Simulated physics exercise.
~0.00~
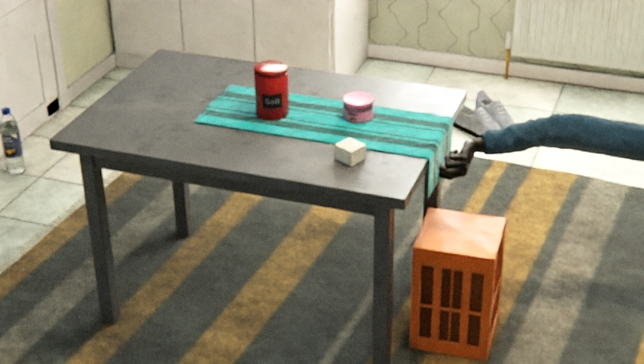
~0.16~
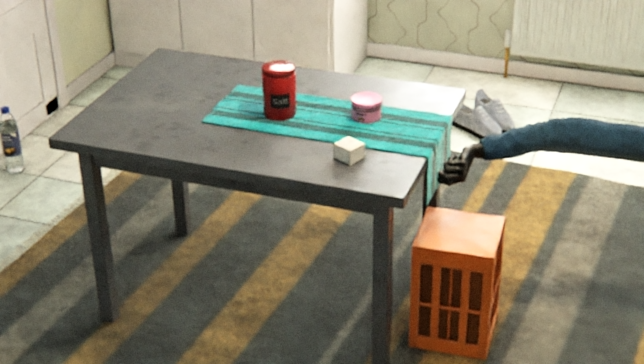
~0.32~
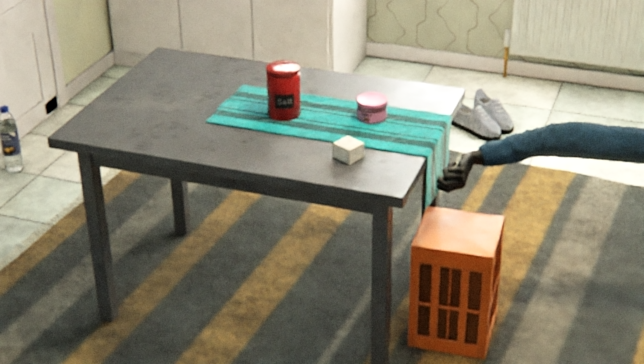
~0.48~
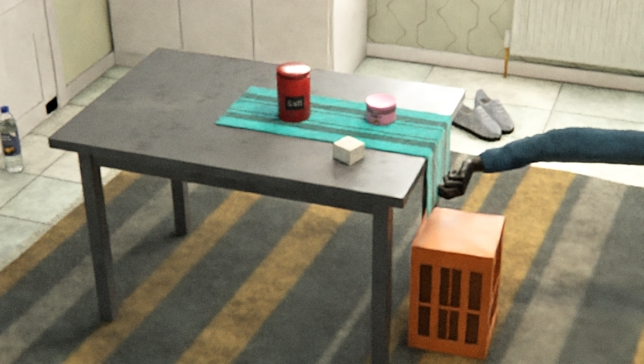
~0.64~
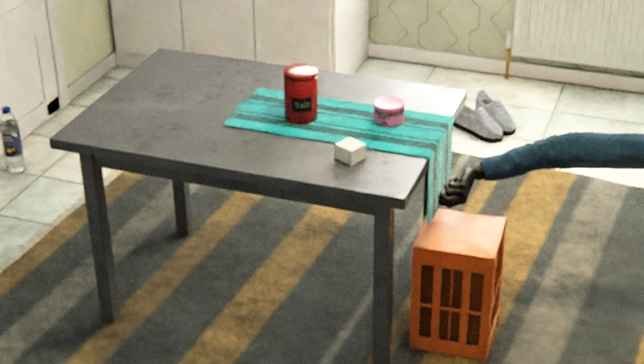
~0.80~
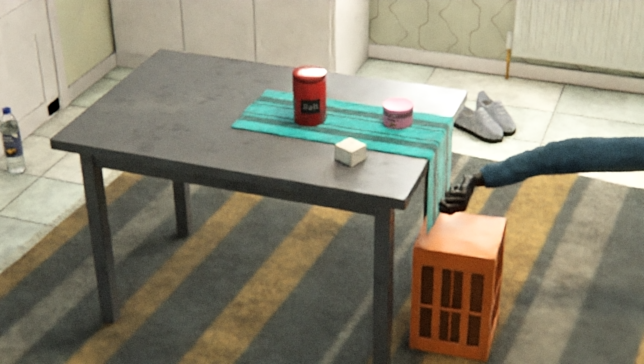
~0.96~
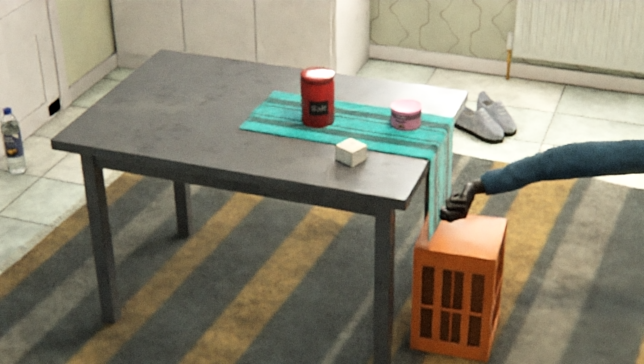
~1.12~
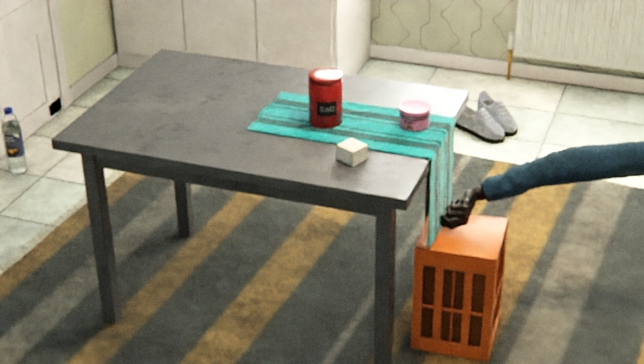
At the start, a turquoise hand towel lies across a grey table with a red canister and a pink tub on it, while a white block sits near the front edge. A dark-gloved hand in a blue sleeve, reaching in from the right, holds the hanging end above an orange crate. The hand draws the towel gently down, and the canister and tub ride along to the right, both staying upright. The block stays where it is as the cloth slides past. By the end, the hem reaches the crate, and all three objects remain on the table.
